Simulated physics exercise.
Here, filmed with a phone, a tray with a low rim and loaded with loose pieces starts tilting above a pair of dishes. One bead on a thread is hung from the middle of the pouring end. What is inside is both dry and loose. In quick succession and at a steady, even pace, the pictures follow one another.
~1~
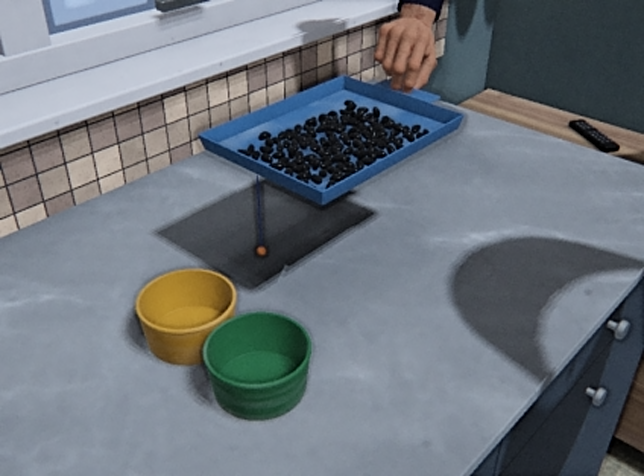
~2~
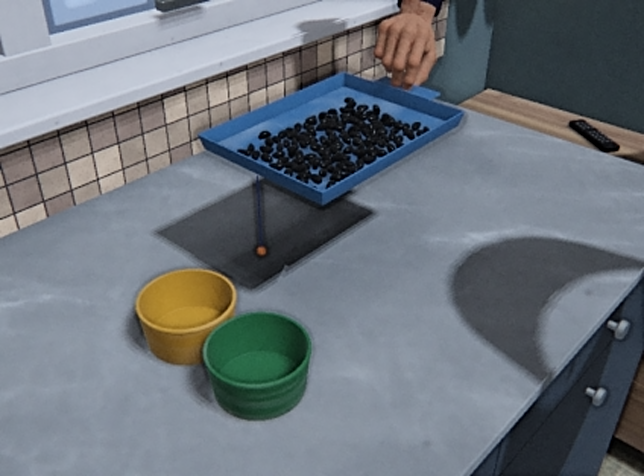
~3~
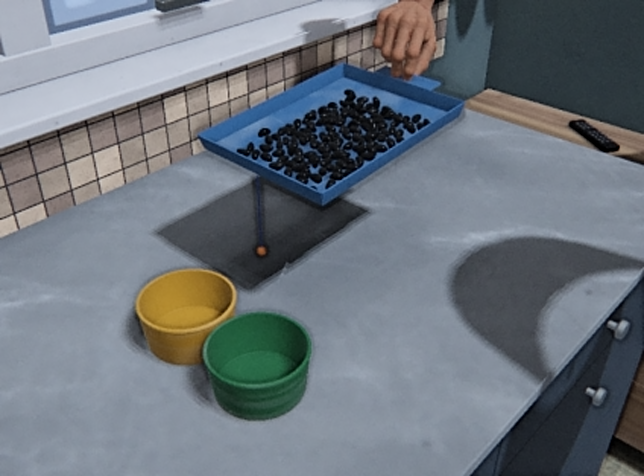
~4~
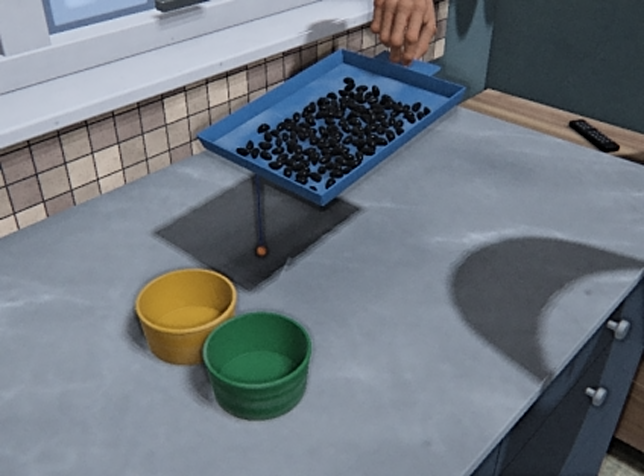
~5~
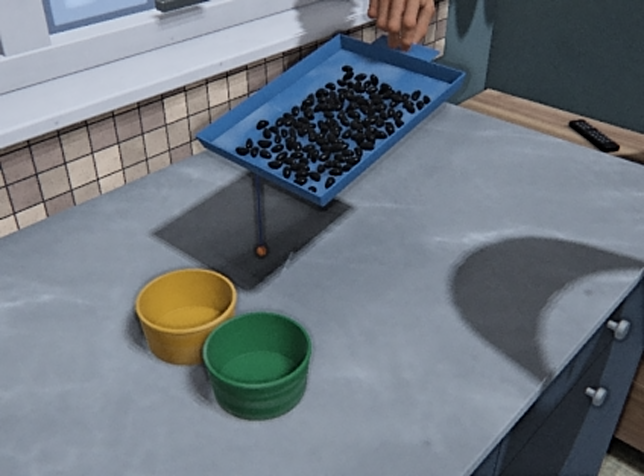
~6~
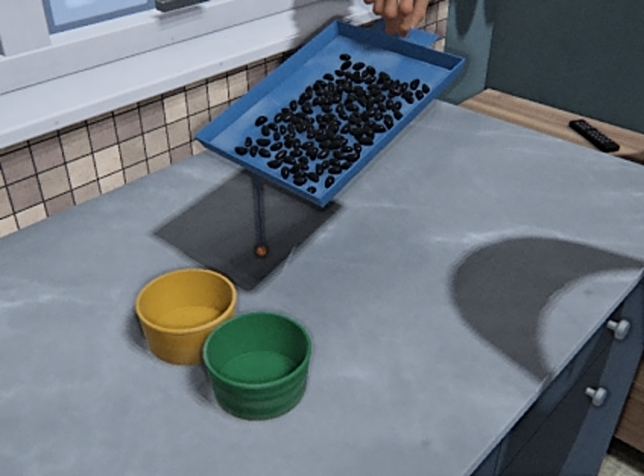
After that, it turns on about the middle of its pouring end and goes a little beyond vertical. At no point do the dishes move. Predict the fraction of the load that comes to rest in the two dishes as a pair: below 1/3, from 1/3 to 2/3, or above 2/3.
From 1/3 to 2/3.
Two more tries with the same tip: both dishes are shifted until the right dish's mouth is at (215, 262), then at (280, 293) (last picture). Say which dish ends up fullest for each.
Case one: The rightmost one; case two: The rightmost one.
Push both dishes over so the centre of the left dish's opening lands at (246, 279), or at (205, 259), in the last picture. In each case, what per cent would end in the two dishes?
In order: 50 percent and 80 percent.
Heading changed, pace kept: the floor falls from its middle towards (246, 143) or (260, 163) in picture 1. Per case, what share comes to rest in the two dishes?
I'd expect around 0 in a hundred first and around 40 in a hundred second.
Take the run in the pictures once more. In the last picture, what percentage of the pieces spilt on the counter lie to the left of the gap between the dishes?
Share to the left: Near 20 per cent.
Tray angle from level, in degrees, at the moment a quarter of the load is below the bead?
It has tipped about 115 degrees.
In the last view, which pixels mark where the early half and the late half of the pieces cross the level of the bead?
First around (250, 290), afterwards around (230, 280).
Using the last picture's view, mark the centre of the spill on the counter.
Their resting centre is at about (259, 321).
Shortly afterwards, tray tipped steeply; the whole lot on the tray.
Next, tray tipped past a quarter turn; all but a few on the tray; only a few in the right dish; only a few in the left dish; only a few outside both.
Some moments later, tray tipped past a quarter turn; near a quarter in the right dish; near a quarter in the left dish; near half outside both; only a few in the air.
In the end, tray tipped past a quarter turn; near a quarter in the right dish; near a quarter in the left dish; near half outside both; only a few in the air.
